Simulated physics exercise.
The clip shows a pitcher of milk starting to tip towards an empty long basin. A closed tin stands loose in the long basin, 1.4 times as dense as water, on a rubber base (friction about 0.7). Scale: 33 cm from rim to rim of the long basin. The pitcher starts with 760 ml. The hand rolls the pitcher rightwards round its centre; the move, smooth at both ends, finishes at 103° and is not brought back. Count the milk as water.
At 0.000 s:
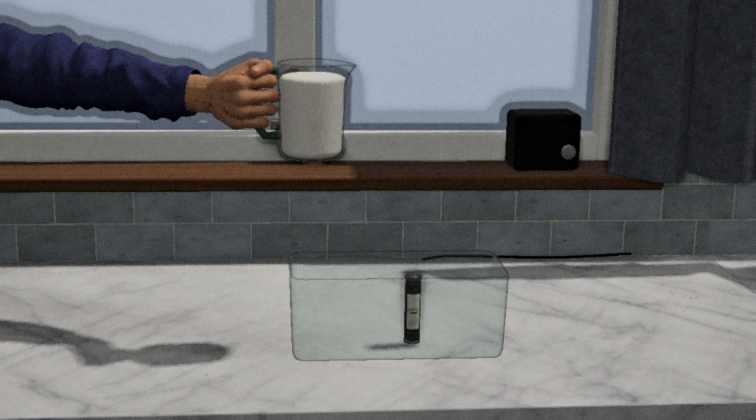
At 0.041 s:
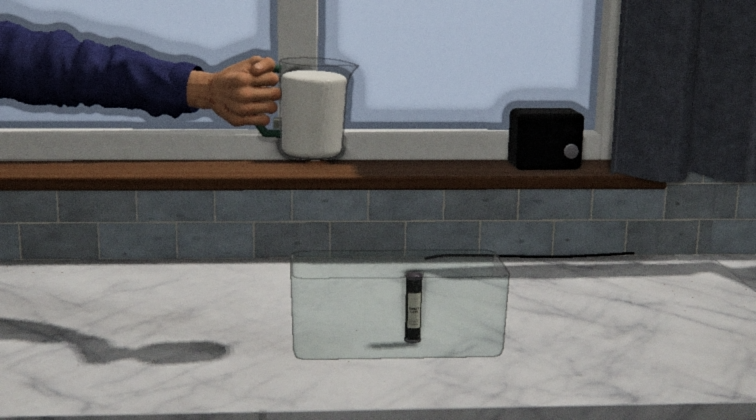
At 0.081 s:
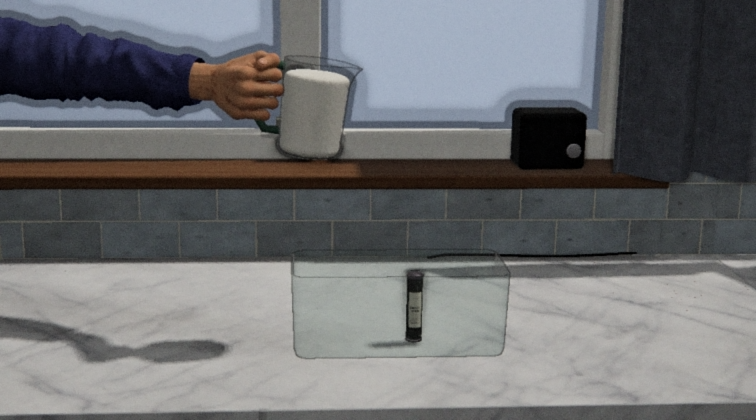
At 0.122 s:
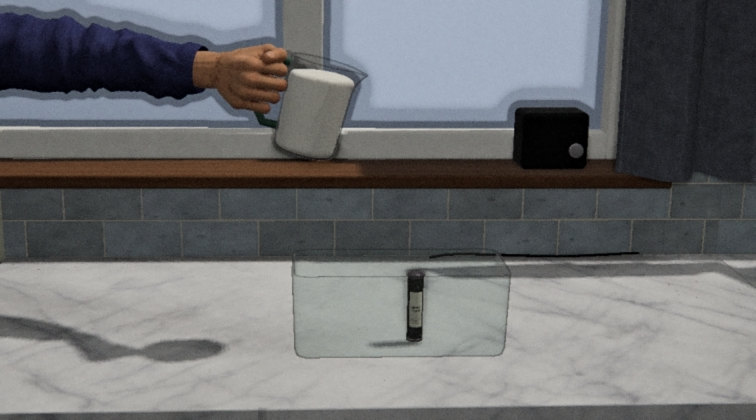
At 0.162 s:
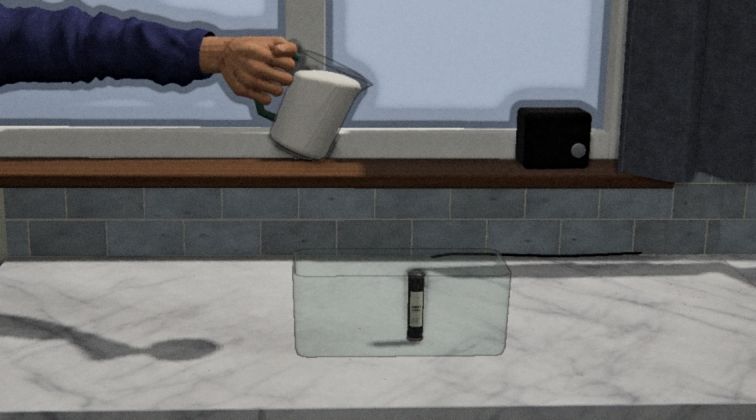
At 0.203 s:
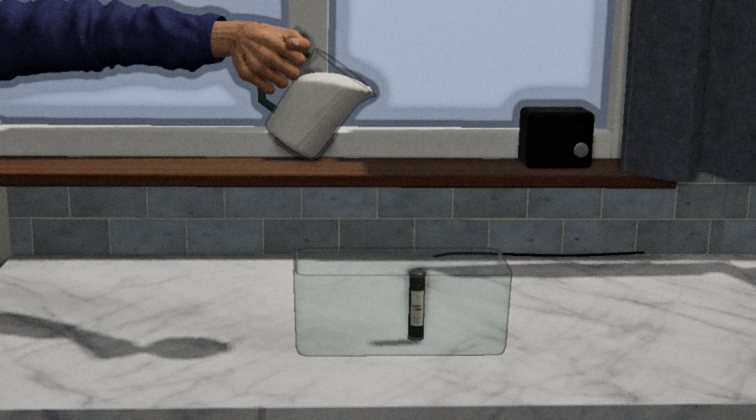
On a marble counter by a window, a hand steadily tilting a glass pitcher of milk rightwards above a clear long basin.
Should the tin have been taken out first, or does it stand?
It stays up.
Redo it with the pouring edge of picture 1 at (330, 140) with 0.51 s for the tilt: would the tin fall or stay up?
Then it keeps standing.
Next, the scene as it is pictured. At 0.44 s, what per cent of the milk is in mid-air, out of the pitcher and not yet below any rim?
Some 36 per cent.
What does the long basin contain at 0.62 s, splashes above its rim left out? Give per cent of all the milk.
Near 46 in a hundred.
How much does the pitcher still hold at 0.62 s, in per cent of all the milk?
About 22 per cent.
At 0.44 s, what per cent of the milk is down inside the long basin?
About 3 per cent.
Then, 0.44 s in, the tilt is 99° and 61 per cent is still to pour; the tin stands where it began.
Then, 0.62 s in, the tilt is 103° and 22 per cent is still to pour; the tin stands where it began.
Then, 0.81 s in, the tilt is 103° and 6 per cent is still to pour; the tin stands where it began.
Then, 1.01 s in, the tilt is 103° and 1 per cent is still to pour; the tin stands where it began.
Finally, the tin stands where it began.
